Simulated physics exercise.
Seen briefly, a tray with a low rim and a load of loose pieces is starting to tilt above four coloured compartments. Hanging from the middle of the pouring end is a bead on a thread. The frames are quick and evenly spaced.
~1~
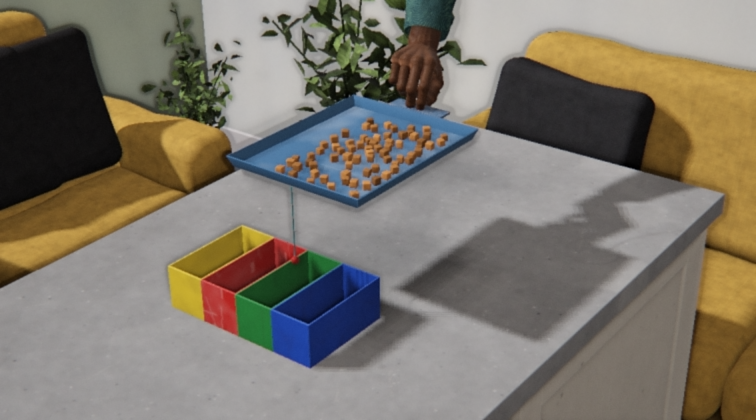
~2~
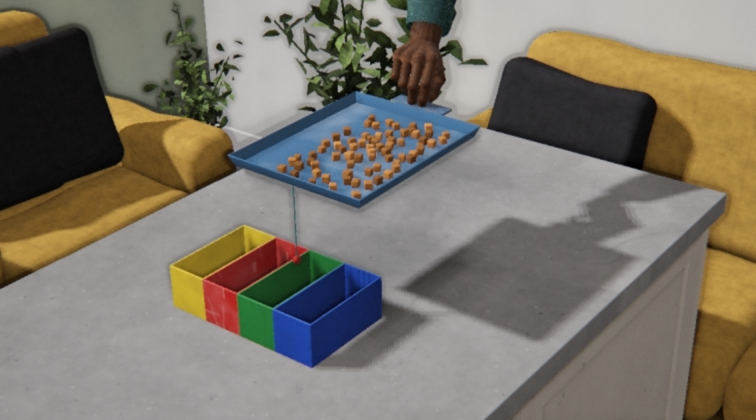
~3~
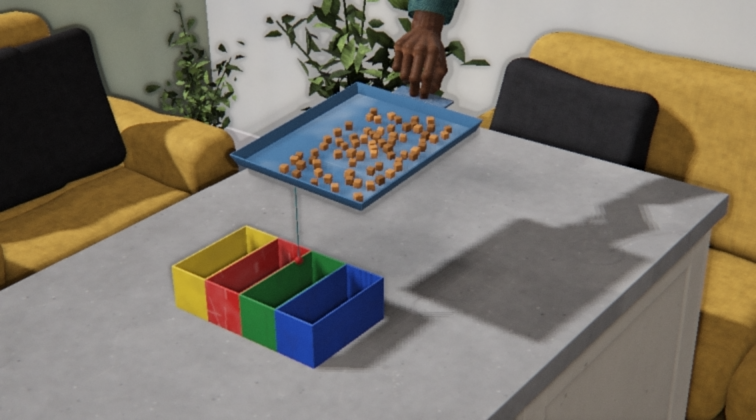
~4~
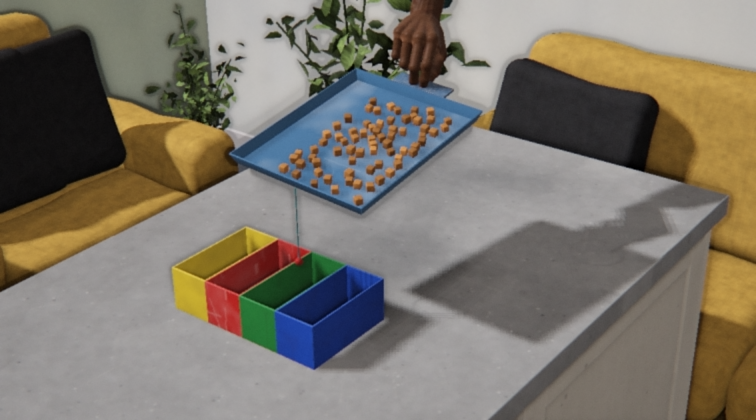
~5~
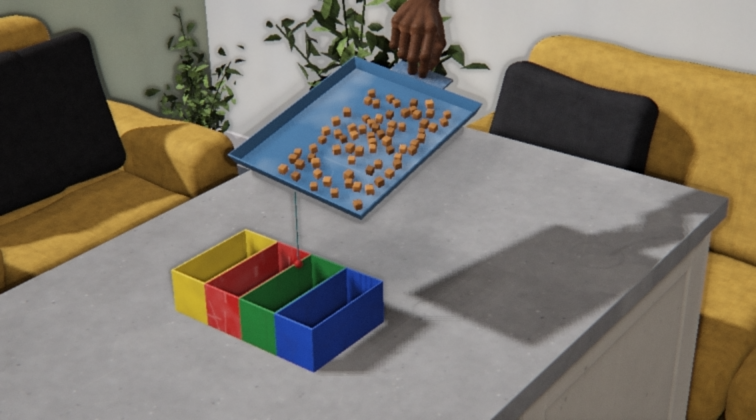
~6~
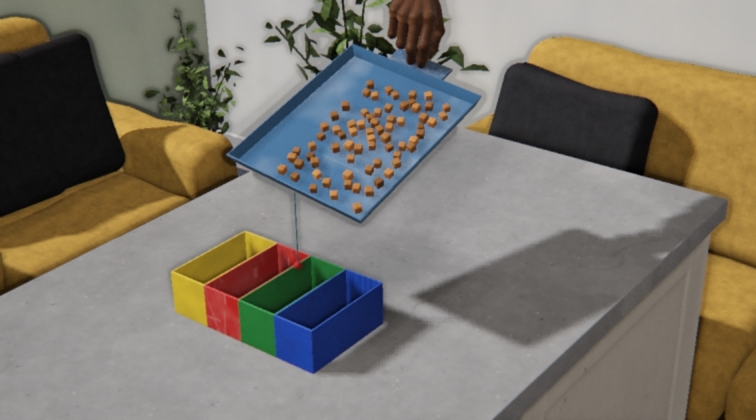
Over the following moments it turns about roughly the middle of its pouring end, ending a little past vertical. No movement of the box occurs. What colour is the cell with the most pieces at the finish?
It is blue.
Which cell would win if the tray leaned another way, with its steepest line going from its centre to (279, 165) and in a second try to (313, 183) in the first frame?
Try 1 - the cell in yellow / try 2 - the blue one.
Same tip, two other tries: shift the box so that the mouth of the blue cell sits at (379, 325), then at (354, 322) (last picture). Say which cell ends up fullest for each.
First try: The cell in green. Second try: That blue cell.
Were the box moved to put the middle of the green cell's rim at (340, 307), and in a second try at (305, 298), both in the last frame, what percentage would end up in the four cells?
First placement near 100 percent, second near 90 percent.
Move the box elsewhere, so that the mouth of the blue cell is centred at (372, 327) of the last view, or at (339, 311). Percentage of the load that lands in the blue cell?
First position: Some 20 %; second position: Some 80 %.
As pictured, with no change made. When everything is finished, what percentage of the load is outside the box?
Result: Near 40 % of the load.
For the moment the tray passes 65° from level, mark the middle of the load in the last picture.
Somewhere about pixel (350, 193).
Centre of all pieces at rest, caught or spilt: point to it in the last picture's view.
At about (340, 342), give or take.
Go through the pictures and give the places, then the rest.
Corners of the pouring end at (234, 155) and (357, 196), level; middle of the load at (370, 154), brown sugar cubes; bead on its thread at (295, 260); yellow cell at (186, 289); red cell at (220, 304); green cell at (254, 319); blue cell at (291, 335), in the first frame.
Corners of the pouring end at (235, 155) and (359, 197), level; middle of the load at (372, 152), in the second frame.
Corners of the pouring end at (237, 154) and (361, 200), tipped barely, lowest at the right corner; middle of the load at (374, 149), in the third frame.
Corners of the pouring end at (236, 153) and (361, 204), tipped a little, lowest at the right corner; middle of the load at (373, 145), in the fourth frame.
Corners of the pouring end at (235, 154) and (360, 210), tipped a little, lowest at the right corner; middle of the load at (373, 143), in the fifth frame.
Corners of the pouring end at (234, 153) and (360, 215), tipped clearly, lowest at the right corner; middle of the load at (372, 139); yellow cell at (189, 295); red cell at (223, 309); green cell at (257, 324); blue cell at (294, 340), in the sixth frame.
Soon, tray tipped steeply; nearly all on the tray; a small part falling or outside the box.
A while on, tray tipped past a quarter turn; a small part on the tray; about a third in the blue cell; a stray few in the green cell; about half falling or outside the box.
Towards the end, tray tipped past a quarter turn; about half in the blue cell; a stray few in the green cell; about half falling or outside the box.
Finally, tray tipped past a quarter turn; about half in the blue cell; a stray few in the green cell; none in the red cell; none in the yellow cell; about half outside the box.
